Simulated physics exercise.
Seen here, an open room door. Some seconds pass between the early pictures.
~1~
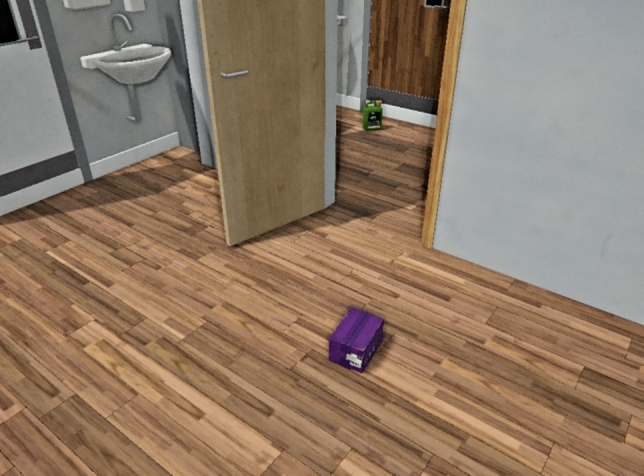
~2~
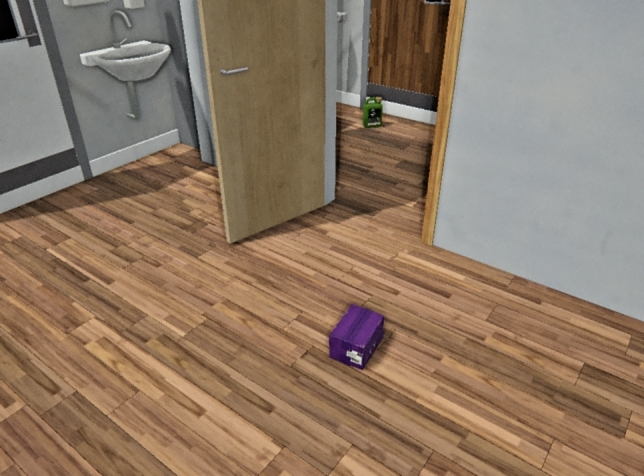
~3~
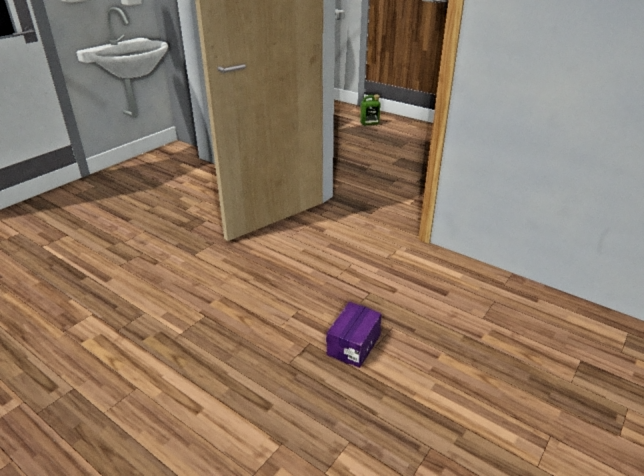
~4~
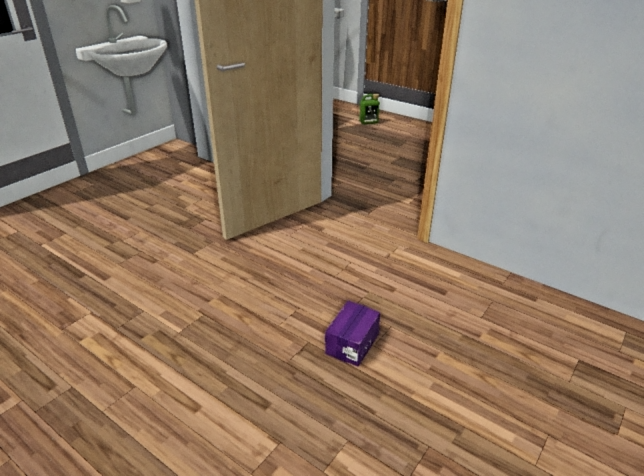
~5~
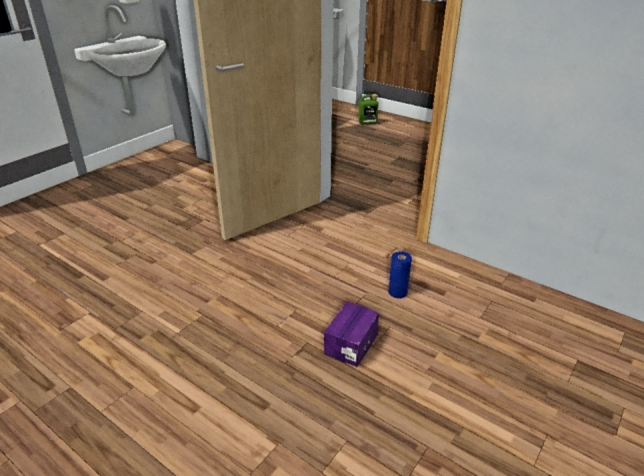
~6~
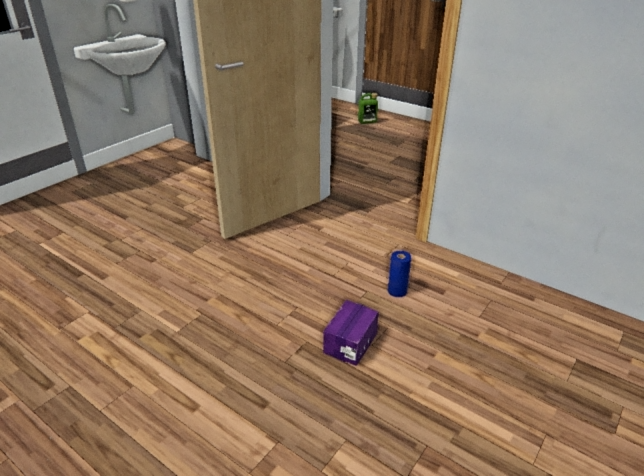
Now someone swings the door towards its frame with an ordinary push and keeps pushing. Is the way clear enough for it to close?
In the end the door shuts.
Then, 0.60 s on from there, door at 86°.
Then, 1.10 s on from there, door at 60°.
Then, 1.60 s on from there, door at 34°.
Then, 2.00 s on from there, door at 13°.
In the end, door at 0°; both unmoved. At the end, from the last picture's camera, blue roll near (399, 274).
